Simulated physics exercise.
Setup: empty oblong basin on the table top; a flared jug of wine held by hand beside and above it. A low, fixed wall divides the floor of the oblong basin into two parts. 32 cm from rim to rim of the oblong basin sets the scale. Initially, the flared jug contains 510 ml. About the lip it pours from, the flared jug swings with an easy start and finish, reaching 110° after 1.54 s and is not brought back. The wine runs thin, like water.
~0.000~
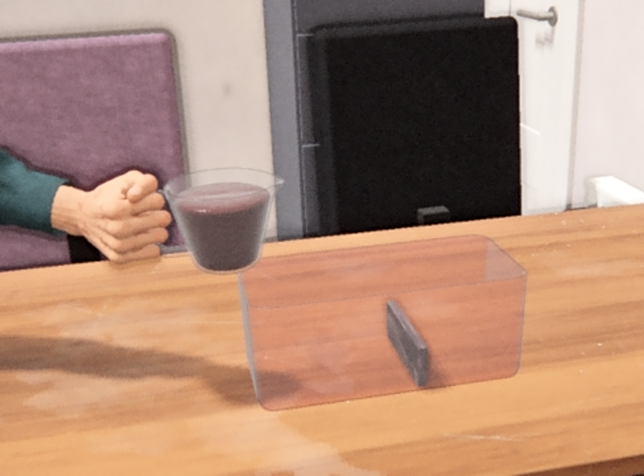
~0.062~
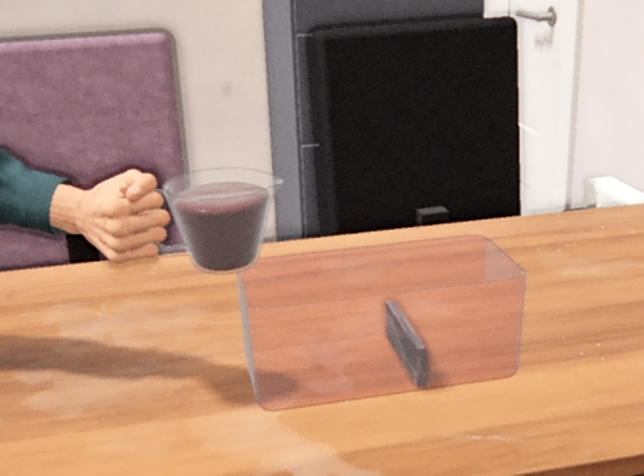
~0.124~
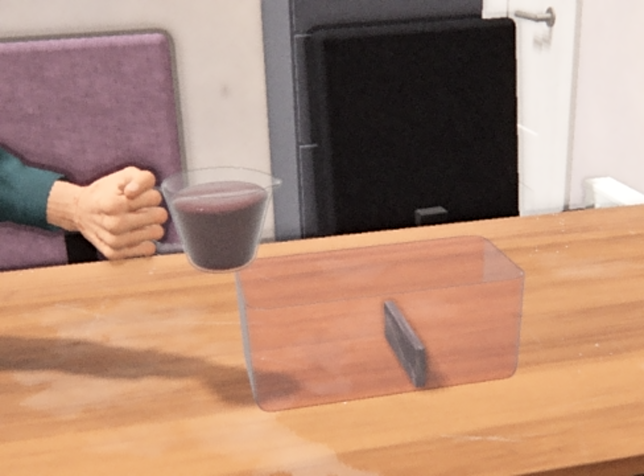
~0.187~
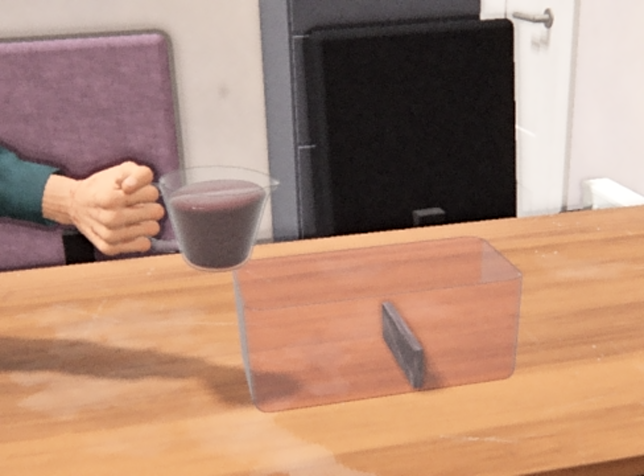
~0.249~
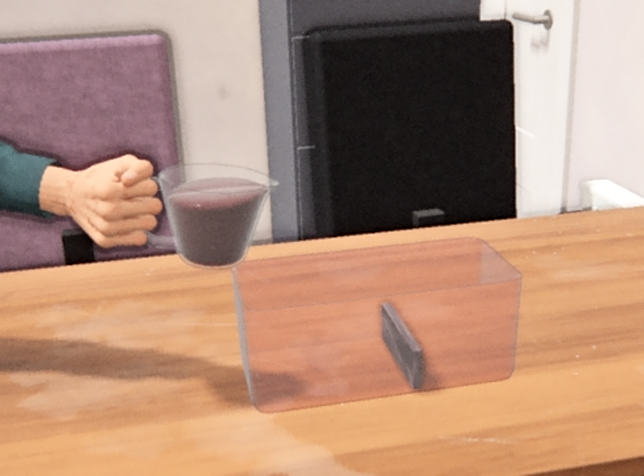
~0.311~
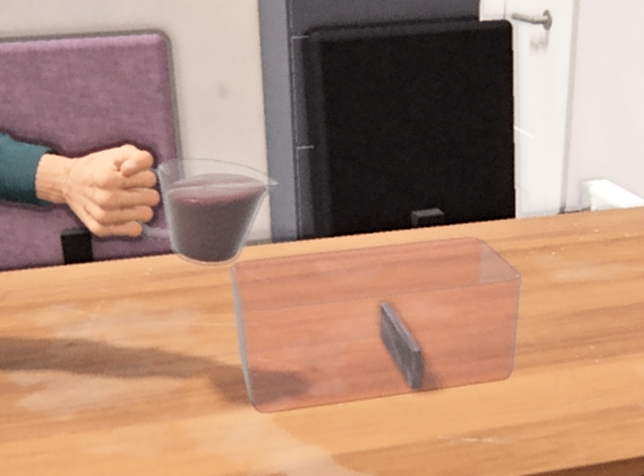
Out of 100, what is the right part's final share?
About 4 out of 100.
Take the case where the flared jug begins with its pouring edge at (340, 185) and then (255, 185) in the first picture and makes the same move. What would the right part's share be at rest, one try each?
I'd expect close to 80 per cent and then close to 5 per cent.
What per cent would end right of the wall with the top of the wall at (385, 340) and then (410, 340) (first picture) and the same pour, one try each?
Result: 20 per cent, then 15 per cent.
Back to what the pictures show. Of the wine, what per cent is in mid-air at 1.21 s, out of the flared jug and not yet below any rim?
16 per cent, roughly.
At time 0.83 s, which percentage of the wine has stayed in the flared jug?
About 64 percent.
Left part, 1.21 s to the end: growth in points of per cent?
Some 18 per cent.
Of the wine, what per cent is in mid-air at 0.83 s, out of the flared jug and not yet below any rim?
Some 22 % is the figure.
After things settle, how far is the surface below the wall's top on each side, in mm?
For the left, around 32 mm; for the right, around 50 mm.
After 0.83 s the tilt is 62° and 64 per cent is still to pour, 13 is left of the wall and 0 right of it.
After 1.21 s the tilt is 98° and 7 per cent is still to pour, 75 is left of the wall and 2 right of it.
After 1.61 s the tilt is 110° and 0 per cent is still to pour, 94 is left of the wall and 4 right of it.
After 2.04 s the tilt is 110° and 0 per cent is still to pour, 94 is left of the wall and 4 right of it.
In the end 94 per cent lies left of the wall, 4 right of it and 2 outside.
